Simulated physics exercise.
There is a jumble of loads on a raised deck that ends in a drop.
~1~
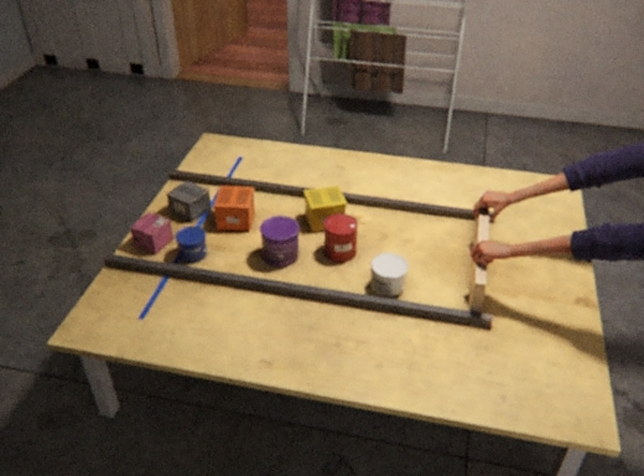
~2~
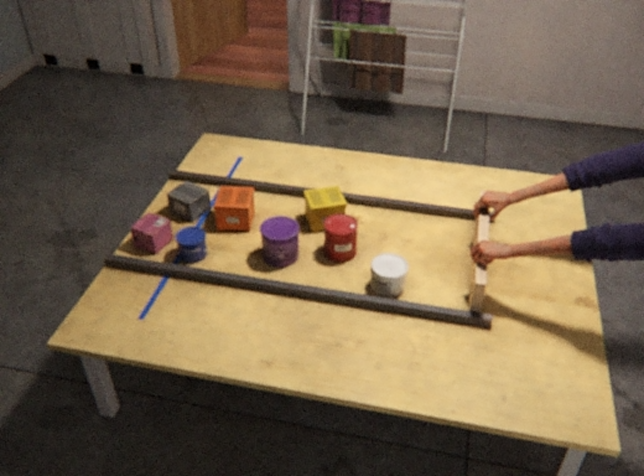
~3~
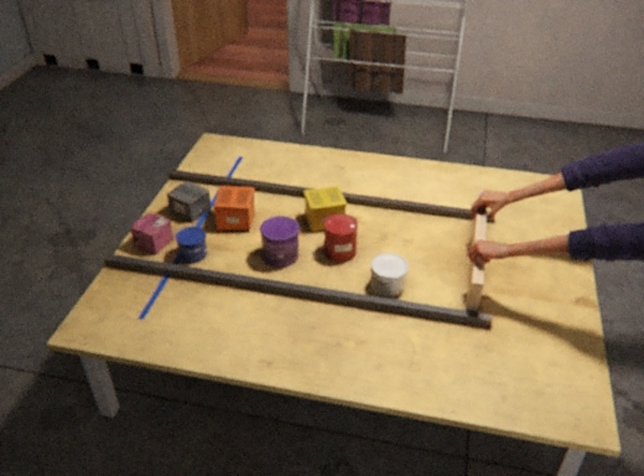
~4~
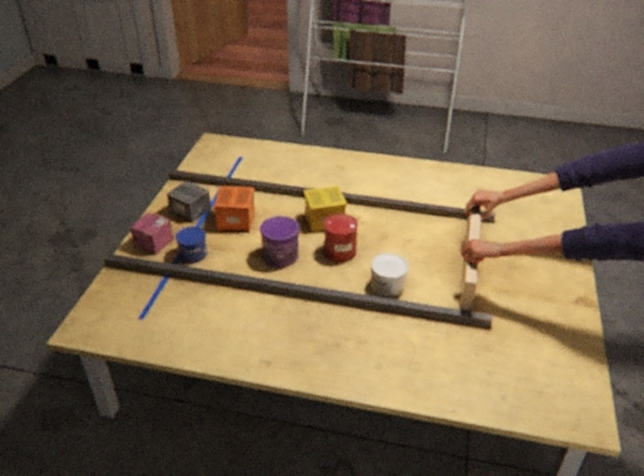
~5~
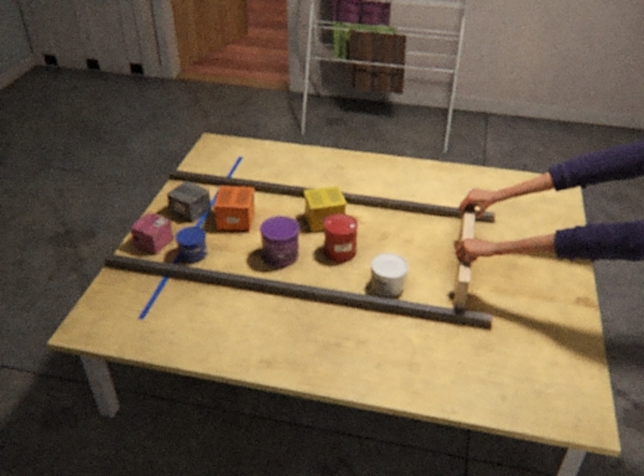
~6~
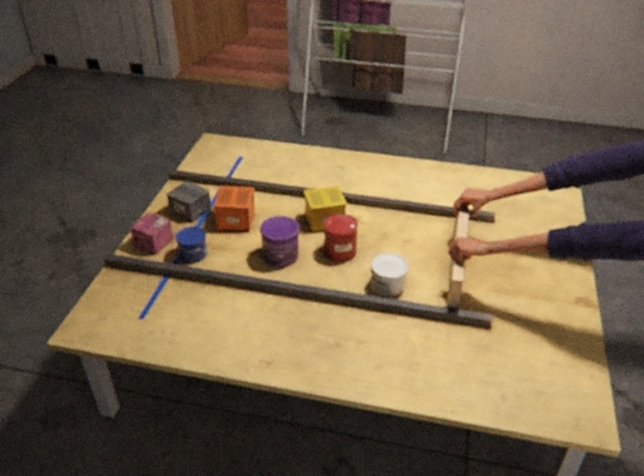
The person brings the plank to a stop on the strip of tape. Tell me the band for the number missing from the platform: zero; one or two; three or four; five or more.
That band is one or two.
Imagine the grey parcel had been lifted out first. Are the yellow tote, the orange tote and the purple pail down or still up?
Obs.: Yellow tote is not lost, orange tote is not lost, purple pail is not lost.
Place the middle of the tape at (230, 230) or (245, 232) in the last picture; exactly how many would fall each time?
Try 1: 0; try 2: 0.
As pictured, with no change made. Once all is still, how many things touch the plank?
Result: 3 in all.
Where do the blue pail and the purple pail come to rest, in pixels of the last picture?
The blue pail stops around (135, 245); the purple pail around (146, 219).
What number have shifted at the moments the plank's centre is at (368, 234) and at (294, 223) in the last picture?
I count 1 first and 4 after.
A little later, none off yet; pink parcel at rest near (152, 233); grey parcel at rest near (189, 201); blue pail at rest near (192, 245).
When it is over, the number that fall off is one or two; down, grey parcel and pink parcel.
